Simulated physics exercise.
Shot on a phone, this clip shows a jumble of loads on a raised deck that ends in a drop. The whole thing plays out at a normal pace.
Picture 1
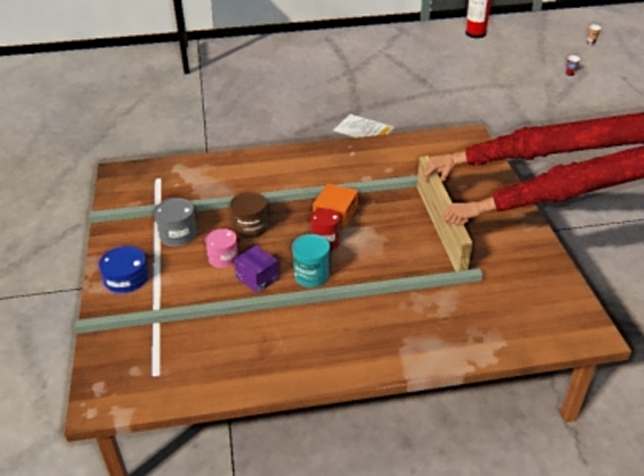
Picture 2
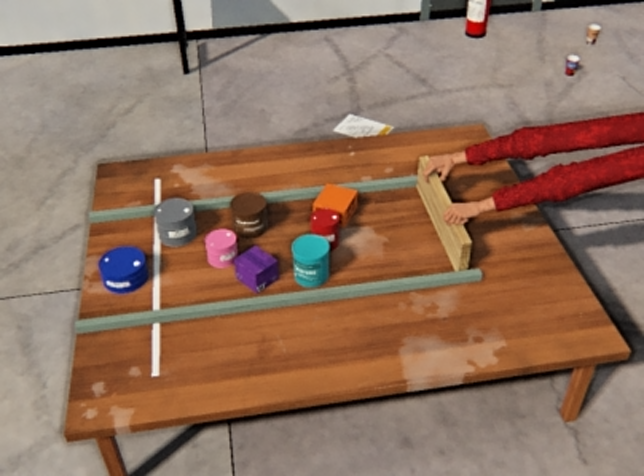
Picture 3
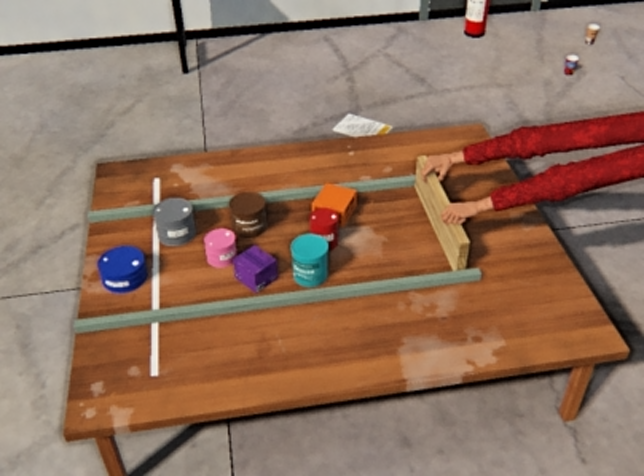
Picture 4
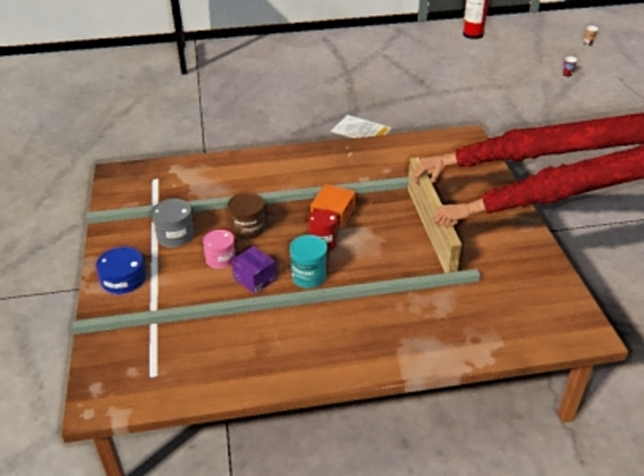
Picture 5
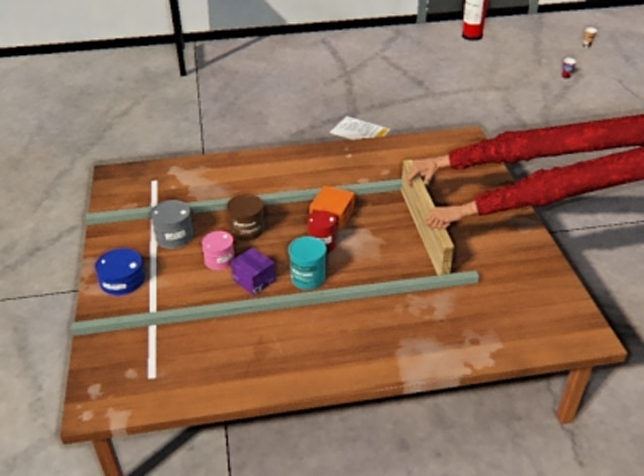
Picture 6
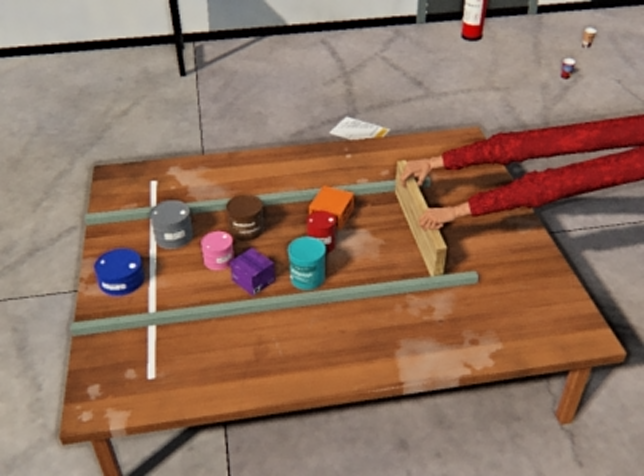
Two red-sleeved hands sliding a wooden plank slightly left between green rails on a table, the colourful containers staying still.
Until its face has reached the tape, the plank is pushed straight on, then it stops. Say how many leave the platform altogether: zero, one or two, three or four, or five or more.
Looks to me like the count going over is a one or a two.
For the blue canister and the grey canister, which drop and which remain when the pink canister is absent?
Result - blue canister: Drops; grey canister: Drops.
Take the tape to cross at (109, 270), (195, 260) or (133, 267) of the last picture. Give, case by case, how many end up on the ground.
Going through them in order, you'd see 5, 0 and 3.
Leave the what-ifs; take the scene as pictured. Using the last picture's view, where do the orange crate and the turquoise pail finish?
Positions - first (134, 235), then (131, 287).
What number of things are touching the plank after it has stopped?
All in all, 3.
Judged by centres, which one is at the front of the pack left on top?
The brown pail finishes nearest.
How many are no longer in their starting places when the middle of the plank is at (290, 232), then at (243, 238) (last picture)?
Counts: 5 and 7.
Soon after, none off yet; blue canister at rest near (120, 272); grey canister at rest near (172, 225); pink canister at rest near (218, 251).
Then, none off yet; blue canister at rest near (120, 272); grey canister moved well along near (108, 231); pink canister moved well along near (157, 255).
By the end, the number that fall off is one or two; fallen, grey canister and blue canister.
